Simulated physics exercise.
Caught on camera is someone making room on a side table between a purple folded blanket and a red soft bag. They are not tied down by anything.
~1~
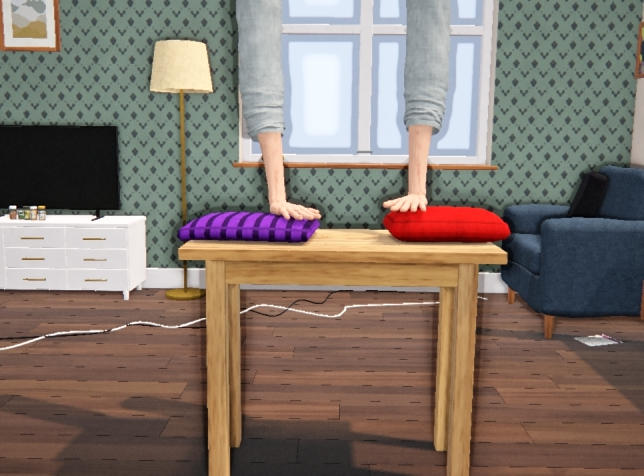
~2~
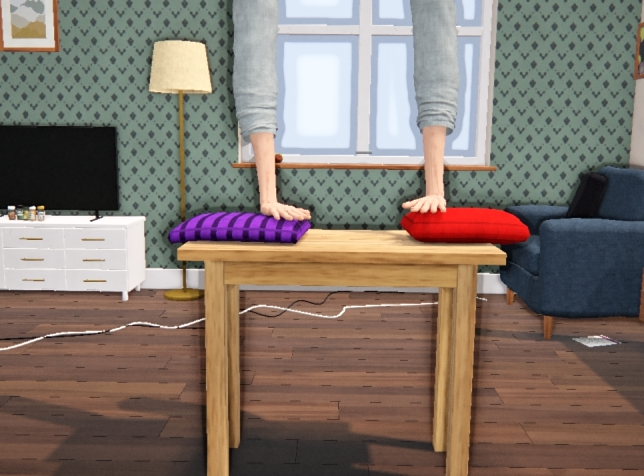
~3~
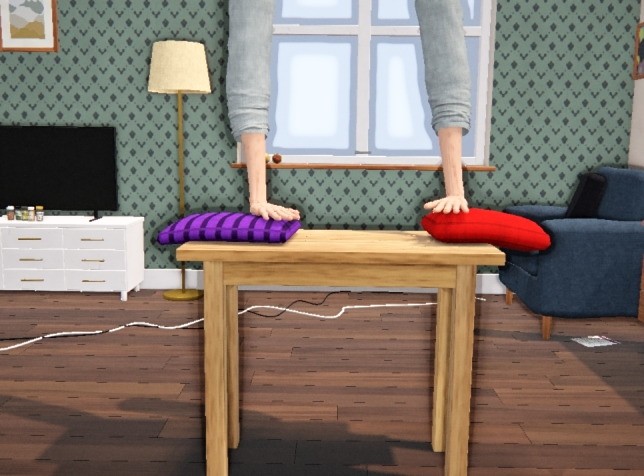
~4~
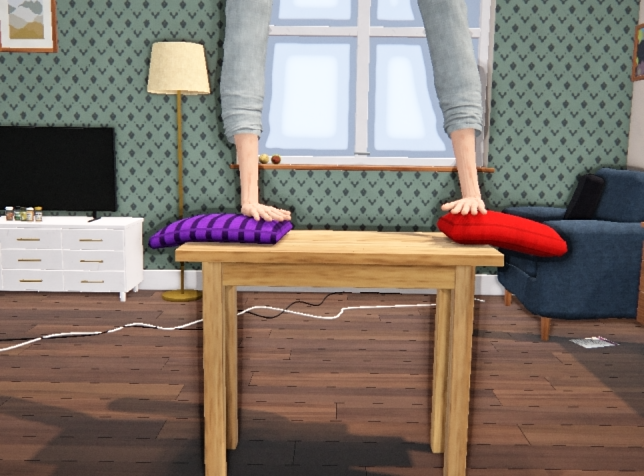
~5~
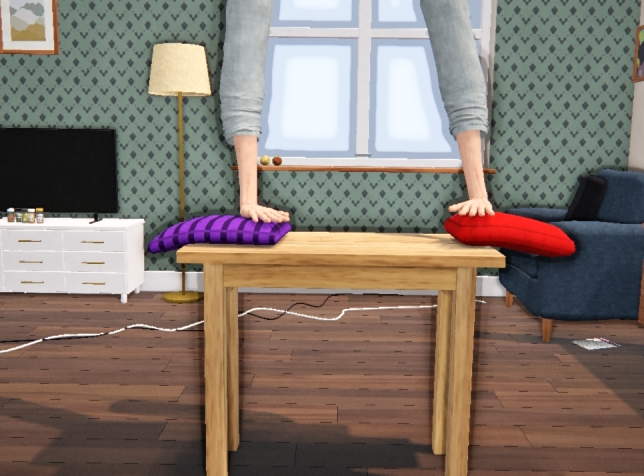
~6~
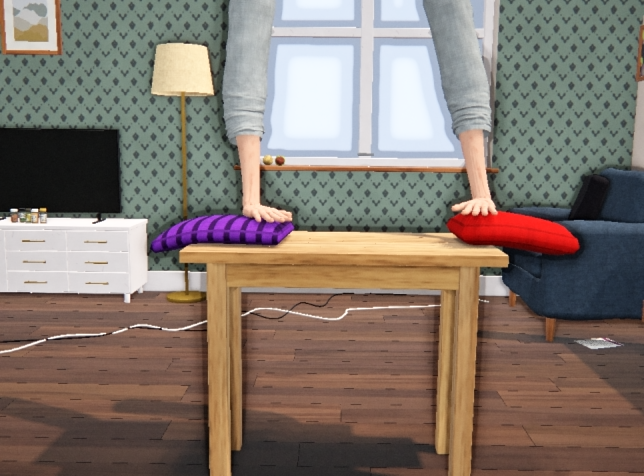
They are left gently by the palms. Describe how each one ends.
My prediction: I'd say the purple folded blanket ends up still on it, I'd say the red soft bag ends up off it.
Then, 0.28 s after the last picture, folded blanket lying still; soft bag falling near (514, 267).
Then, 0.58 s after the last picture, folded blanket lying still; soft bag on the floor near (518, 452).
Then, 0.88 s after the last picture, folded blanket lying still; soft bag on the floor near (573, 447).
At rest, folded blanket lying still; soft bag on the floor near (563, 444). The purple folded blanket holds its place and the red soft bag slumps off the end.
